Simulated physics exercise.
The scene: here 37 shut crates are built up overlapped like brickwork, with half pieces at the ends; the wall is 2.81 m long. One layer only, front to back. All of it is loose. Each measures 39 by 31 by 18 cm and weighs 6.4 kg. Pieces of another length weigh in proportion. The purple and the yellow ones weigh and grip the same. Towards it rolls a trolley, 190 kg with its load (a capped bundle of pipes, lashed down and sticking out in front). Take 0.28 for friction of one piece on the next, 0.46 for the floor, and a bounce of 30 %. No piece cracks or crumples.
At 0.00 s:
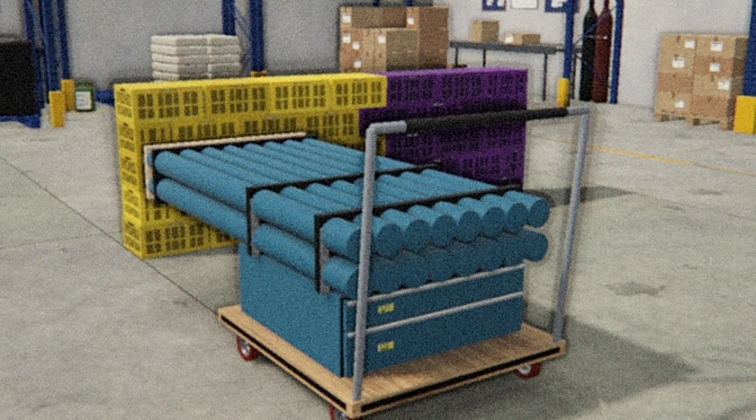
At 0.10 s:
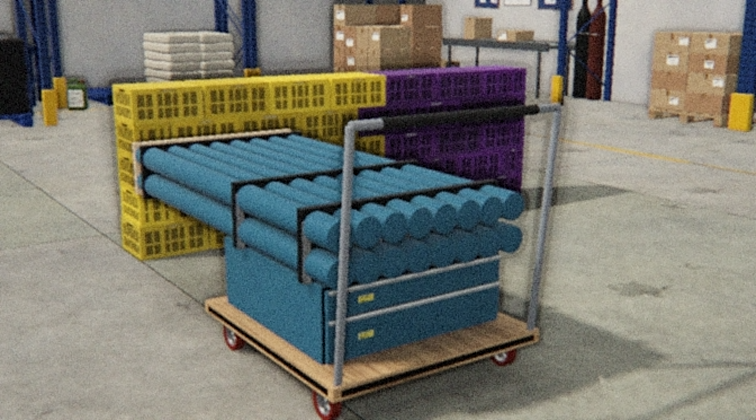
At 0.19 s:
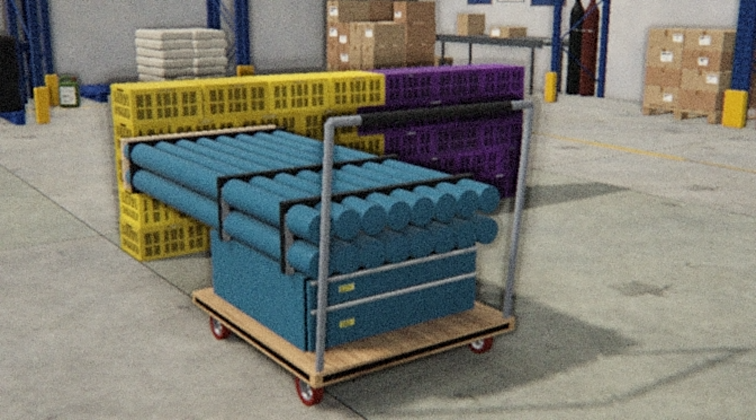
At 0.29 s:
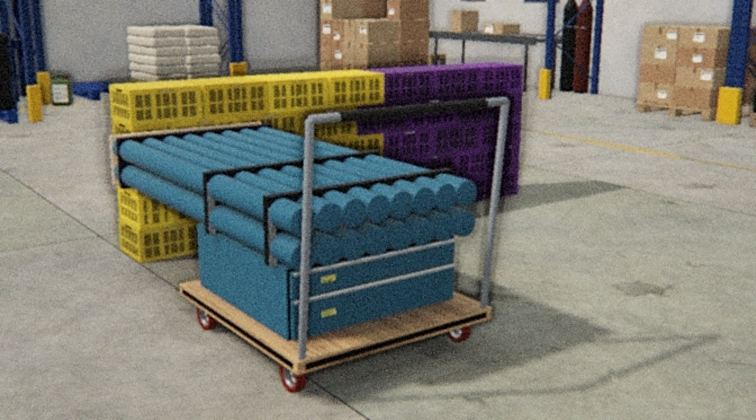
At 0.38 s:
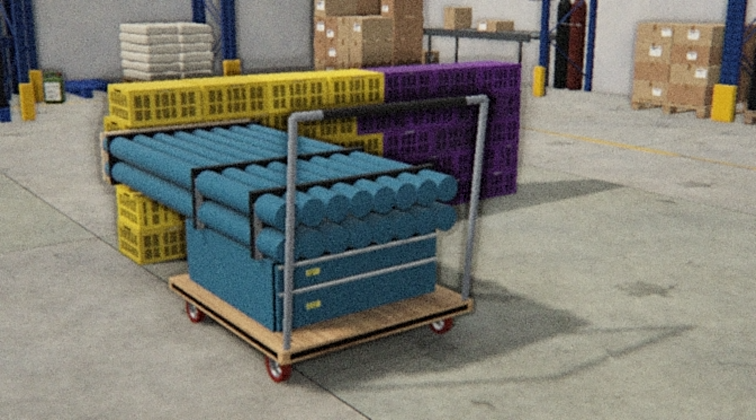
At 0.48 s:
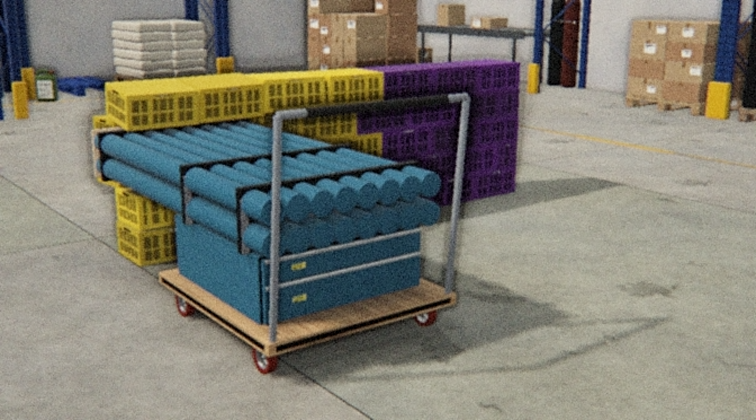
Trolley of strapped blue pipes rolling into a brickwork-style wall of yellow and purple crates, nudging a few yellow ones back.
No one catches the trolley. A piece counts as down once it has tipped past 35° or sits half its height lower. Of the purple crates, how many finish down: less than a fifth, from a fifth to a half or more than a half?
It comes to under a fifth.
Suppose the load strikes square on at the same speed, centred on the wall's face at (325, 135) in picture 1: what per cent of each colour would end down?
In that case purple 10, yellow 40 per cent.
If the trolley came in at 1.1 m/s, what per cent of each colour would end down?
Then purple 0, yellow 40 per cent.
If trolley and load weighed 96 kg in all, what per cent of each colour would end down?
Then purple 0, yellow 30 per cent.
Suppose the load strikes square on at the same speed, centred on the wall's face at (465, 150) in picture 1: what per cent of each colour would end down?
Then purple 60, yellow 0 per cent.
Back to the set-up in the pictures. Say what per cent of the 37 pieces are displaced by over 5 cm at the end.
It is 35 per cent.
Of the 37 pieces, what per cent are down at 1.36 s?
15 per cent by then.
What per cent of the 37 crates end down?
Near 15 per cent.
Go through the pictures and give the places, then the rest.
In the first picture (pixels give the middle of a visible side; the camera moves round a little), load (149, 164) 54 cm short of the wall; top purple crate (462, 87); top yellow crate (360, 93); none has stirred.
In the second picture, load (138, 160) 38 cm short of the wall; top purple crate (461, 86).
In the third picture, load (126, 156) 21 cm short of the wall; top purple crate (460, 84).
In the fourth picture, load (114, 152) 44 mm short of the wall; top purple crate (459, 83).
In the fifth picture, load (105, 149) 10 cm into the wall's line; top purple crate (458, 82); movement in 5 of them.
In the sixth picture, load (96, 146) 23 cm into the wall's line; top purple crate (457, 81); top yellow crate (357, 90); steepest lean 7°, the crate at (164, 111); movement in 8 of them.
After 0.80 s, load 63 cm past the wall's line, still rolling; none of the 17 purple crates down (5 of 37 in all colours); top purple crate unmoved.
After 1.36 s, load 1.17 m past the wall's line, still rolling; none of the 17 purple crates down (6 of 37 in all colours); top purple crate unmoved.
In the end (3.1 s), load 1.33 m past the wall's line, stopped; none of the 17 purple crates down (6 of 37 in all colours); top purple crate unmoved; top yellow crate unmoved. That is 0 per cent. From the last view, middles, top purple crate near (442, 79), top yellow crate near (343, 87).
